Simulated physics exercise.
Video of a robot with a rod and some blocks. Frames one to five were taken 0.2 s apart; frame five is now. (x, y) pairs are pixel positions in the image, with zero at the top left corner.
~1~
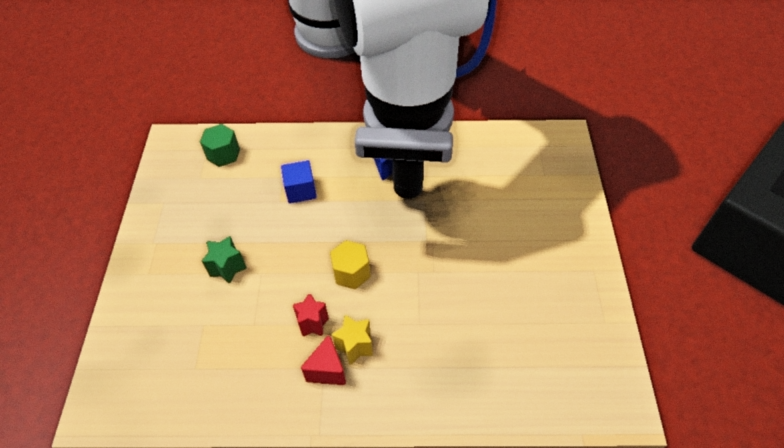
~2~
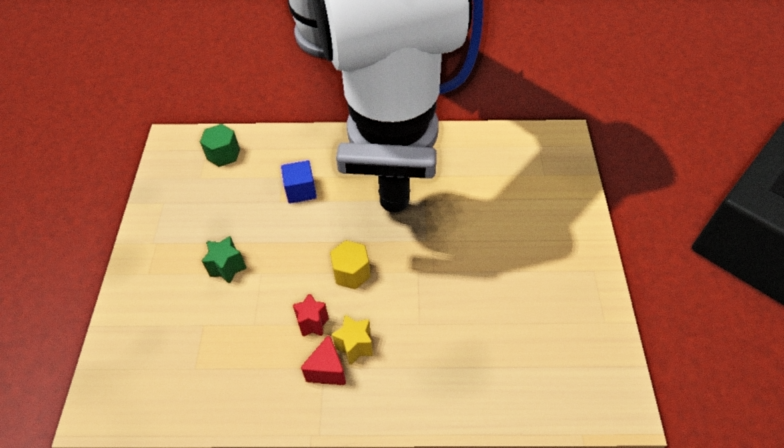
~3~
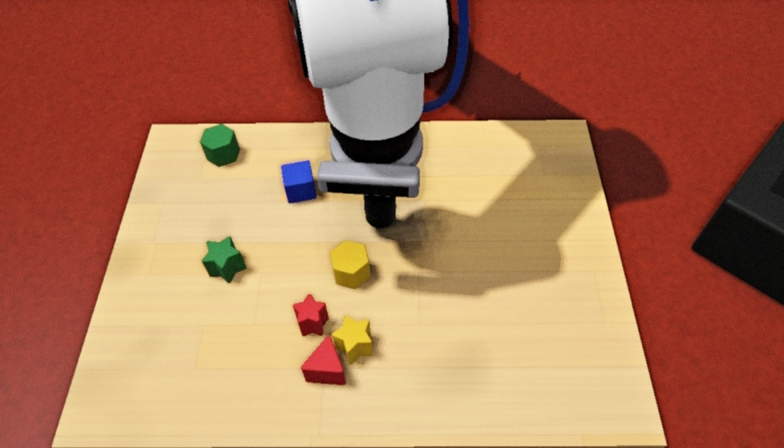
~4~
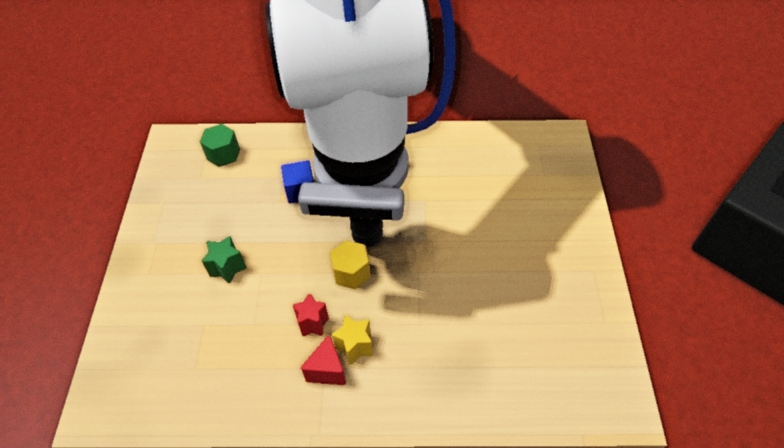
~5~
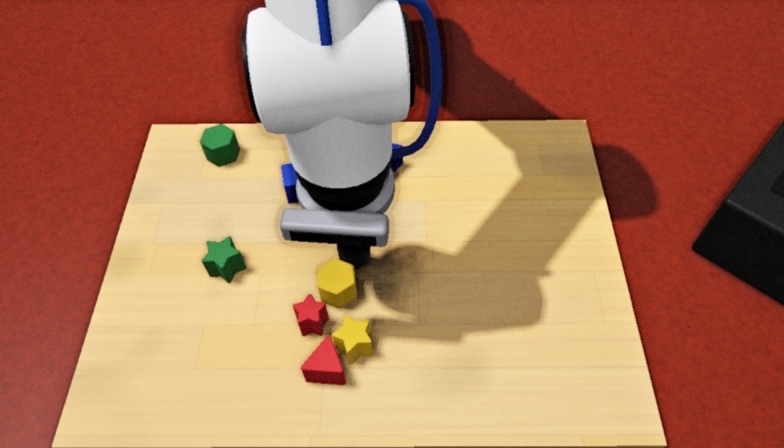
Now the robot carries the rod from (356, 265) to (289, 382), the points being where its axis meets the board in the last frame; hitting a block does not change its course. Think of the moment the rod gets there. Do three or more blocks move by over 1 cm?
No, that is not how it ends up.
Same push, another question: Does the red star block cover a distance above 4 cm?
I believe so.
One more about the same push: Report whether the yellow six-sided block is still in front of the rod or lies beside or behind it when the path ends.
It stays ahead.
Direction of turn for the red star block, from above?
Answer: With the clock.
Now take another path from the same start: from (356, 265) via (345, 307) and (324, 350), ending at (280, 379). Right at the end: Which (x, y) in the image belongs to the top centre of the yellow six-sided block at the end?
In the picture, it is at (232, 374).
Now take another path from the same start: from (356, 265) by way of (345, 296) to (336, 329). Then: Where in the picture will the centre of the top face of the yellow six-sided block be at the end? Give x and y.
Near (300, 336).
On the path given first. One third of the way, rod at (334, 293); red star block at (284, 336); yellow six-sided block at (309, 313), turned 10° clockwise.
Two thirds of the way, rod at (311, 333); red star block at (248, 370), turned 20° clockwise; yellow six-sided block at (280, 353), turned 25° clockwise.
At the end, rod at (286, 375); red star block at (211, 396), turned 45° clockwise; red triangular block at (324, 361); yellow six-sided block at (248, 392), turned 50° clockwise; yellow star block still.
